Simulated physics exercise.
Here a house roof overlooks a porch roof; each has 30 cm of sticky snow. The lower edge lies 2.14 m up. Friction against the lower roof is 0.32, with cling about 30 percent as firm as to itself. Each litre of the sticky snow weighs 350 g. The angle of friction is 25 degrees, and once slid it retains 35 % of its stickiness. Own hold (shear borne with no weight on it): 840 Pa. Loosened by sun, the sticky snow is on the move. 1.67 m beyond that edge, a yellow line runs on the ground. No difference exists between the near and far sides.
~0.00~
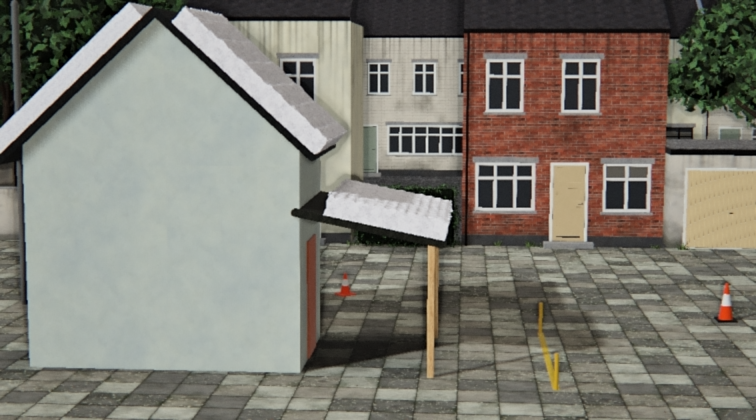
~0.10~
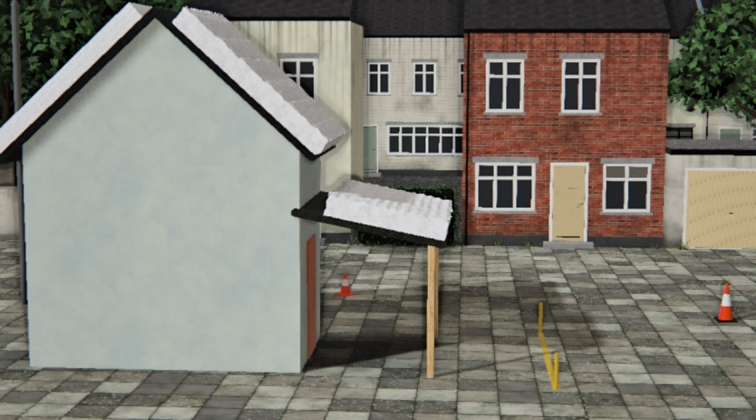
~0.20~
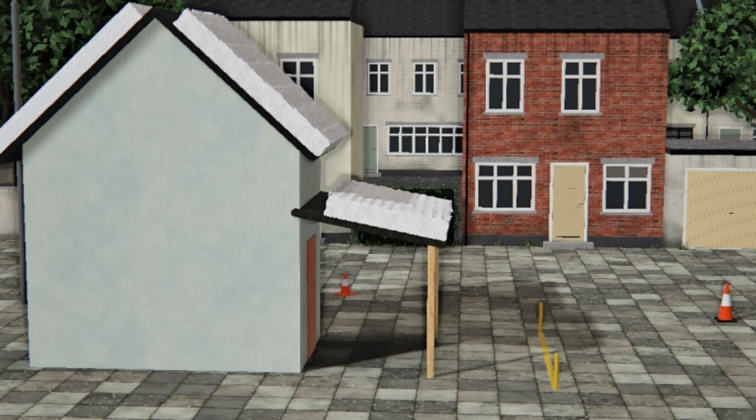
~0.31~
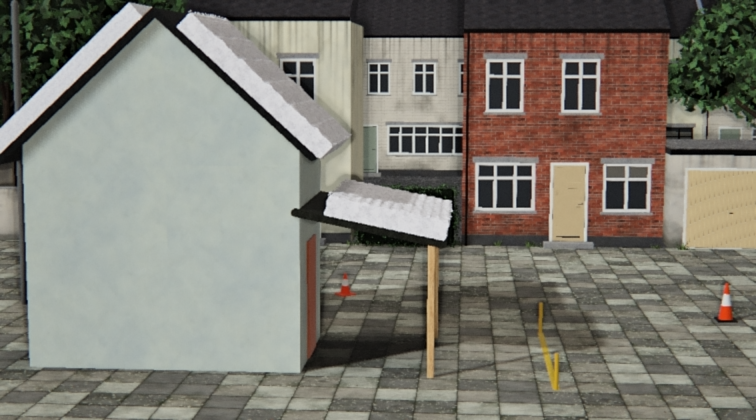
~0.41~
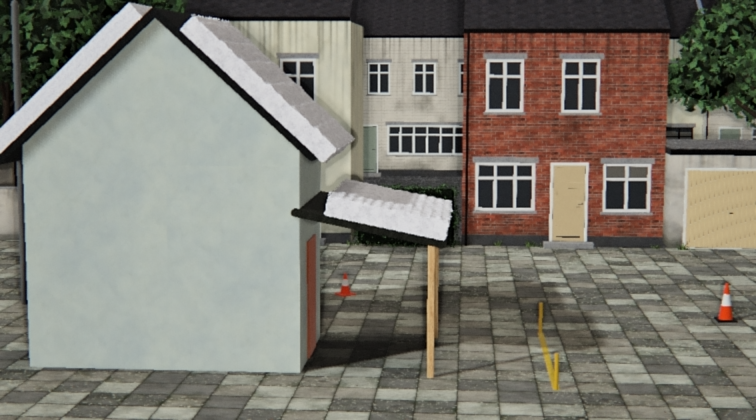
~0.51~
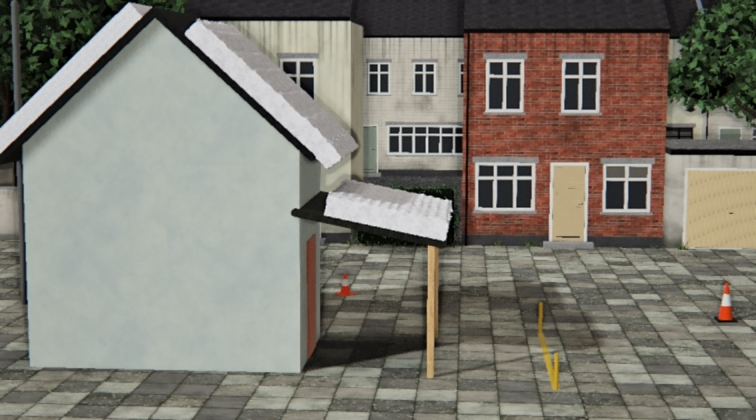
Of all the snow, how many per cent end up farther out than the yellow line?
I would say about 1 per cent of all the snow ends up past the yellow line.
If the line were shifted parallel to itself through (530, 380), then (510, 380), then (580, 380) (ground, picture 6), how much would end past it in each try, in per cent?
6 %, then 12 %, then 0 %.
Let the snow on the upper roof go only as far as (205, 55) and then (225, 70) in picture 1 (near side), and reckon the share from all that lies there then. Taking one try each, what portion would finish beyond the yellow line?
0 %, then 0 %.
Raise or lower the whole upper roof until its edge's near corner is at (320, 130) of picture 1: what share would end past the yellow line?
Result: Near 16 %.
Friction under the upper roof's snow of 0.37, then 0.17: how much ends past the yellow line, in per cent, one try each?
I'd expect around 12 percent, then around 25 percent.
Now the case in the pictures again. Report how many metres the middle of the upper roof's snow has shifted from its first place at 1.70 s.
Distance from start: Around 2.4 m.
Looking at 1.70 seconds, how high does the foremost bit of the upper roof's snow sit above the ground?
Measured height: Approx. 2.6 m.
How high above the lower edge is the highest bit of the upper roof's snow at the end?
The snow's top stands about 1.0 m above the lower edge.
After 1.06 s, none is below the lower edge and 0 % is past the line.
After 1.70 s, none is below the lower edge and 0 % is past the line.
After 2.35 s, 8 % is below the lower edge and 0 % is past the line.
After 3.00 s, 28 % is below the lower edge and 1 % is past the line.
After 4.50 s, 34 % is below the lower edge and 1 % is past the line.
